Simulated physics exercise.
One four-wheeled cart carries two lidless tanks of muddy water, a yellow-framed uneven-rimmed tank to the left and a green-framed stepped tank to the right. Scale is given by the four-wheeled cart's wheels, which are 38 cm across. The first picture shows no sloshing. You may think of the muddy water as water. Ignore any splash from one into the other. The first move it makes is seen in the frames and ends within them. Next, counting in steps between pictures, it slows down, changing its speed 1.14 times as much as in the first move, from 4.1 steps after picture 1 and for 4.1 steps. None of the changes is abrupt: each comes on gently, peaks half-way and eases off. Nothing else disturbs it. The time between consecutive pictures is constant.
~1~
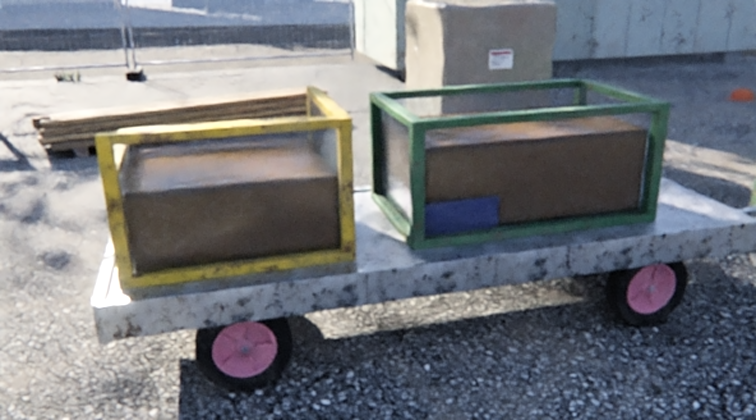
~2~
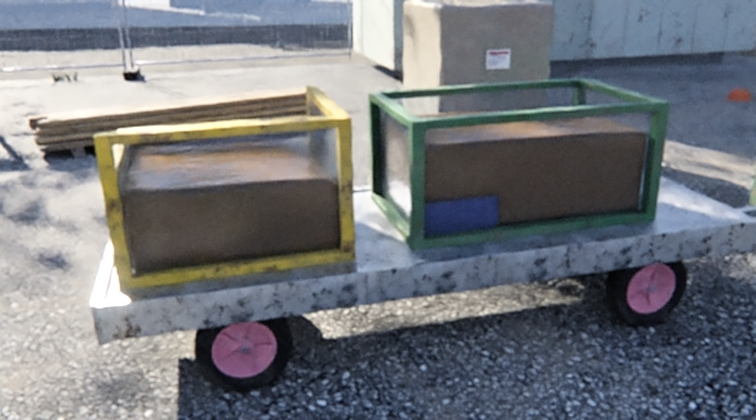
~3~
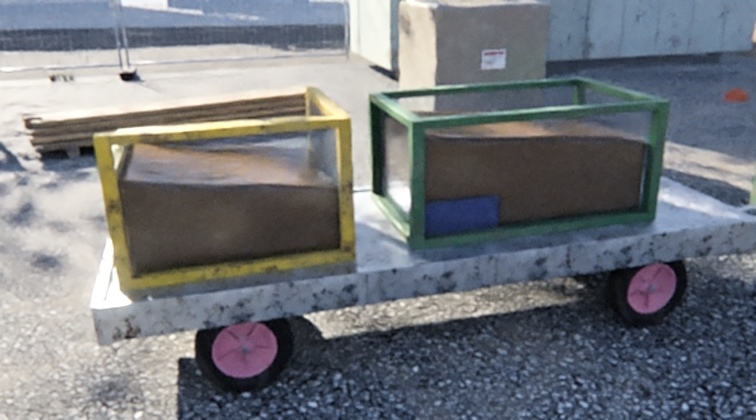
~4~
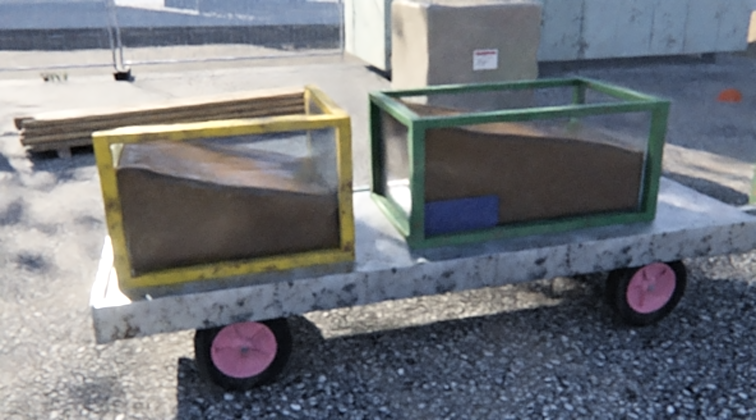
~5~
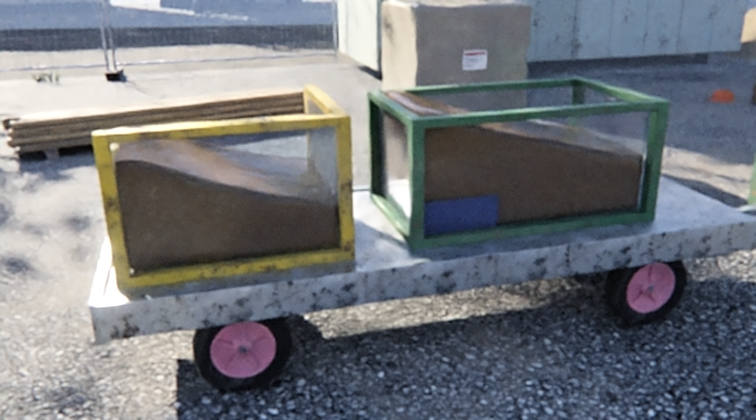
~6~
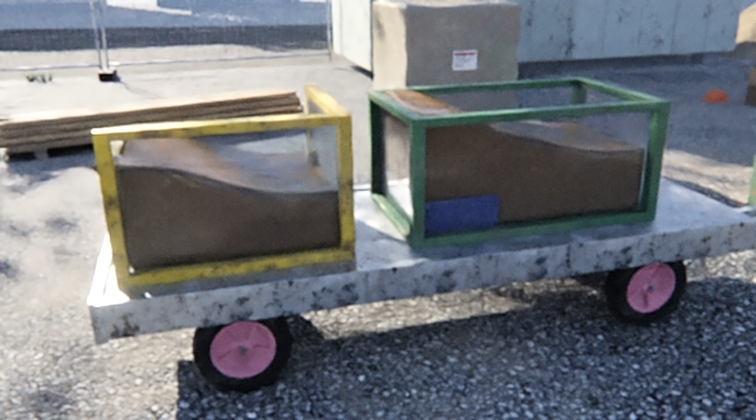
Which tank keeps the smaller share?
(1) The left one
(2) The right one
1, the left one.
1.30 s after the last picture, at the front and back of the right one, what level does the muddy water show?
Reading: About 26 cm in front, about 52 cm behind.
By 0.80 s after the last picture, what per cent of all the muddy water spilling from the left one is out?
By that time, around 10 percent of it is out.
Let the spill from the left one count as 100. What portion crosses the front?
Close to 0 per cent goes that way.
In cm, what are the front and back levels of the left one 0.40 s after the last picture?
At the front 58 cm, at the back 18 cm.
Another 0.40 s on from the last picture, the left one has lost nothing (front 57 cm, back 18 cm); the right one has lost nothing (front 60 cm, back 28 cm).
Another 0.80 s on from the last picture, the left one has lost 1 per cent, mostly over the far side, some over the back (front 29 cm, back 34 cm); the right one has lost 2 per cent, over the front, a little elsewhere (front 49 cm, back 24 cm).
Another 1.30 s on from the last picture, the left one has lost 6 per cent, over the back, a little elsewhere (front 22 cm, back 32 cm); the right one has lost 3 per cent, over the front, a little elsewhere (front 26 cm, back 51 cm).
Another 3.33 s on from the last picture, the left one has lost 8 per cent, over the back, a little elsewhere; the right one has lost 6 per cent, over the back and the front, a little elsewhere.
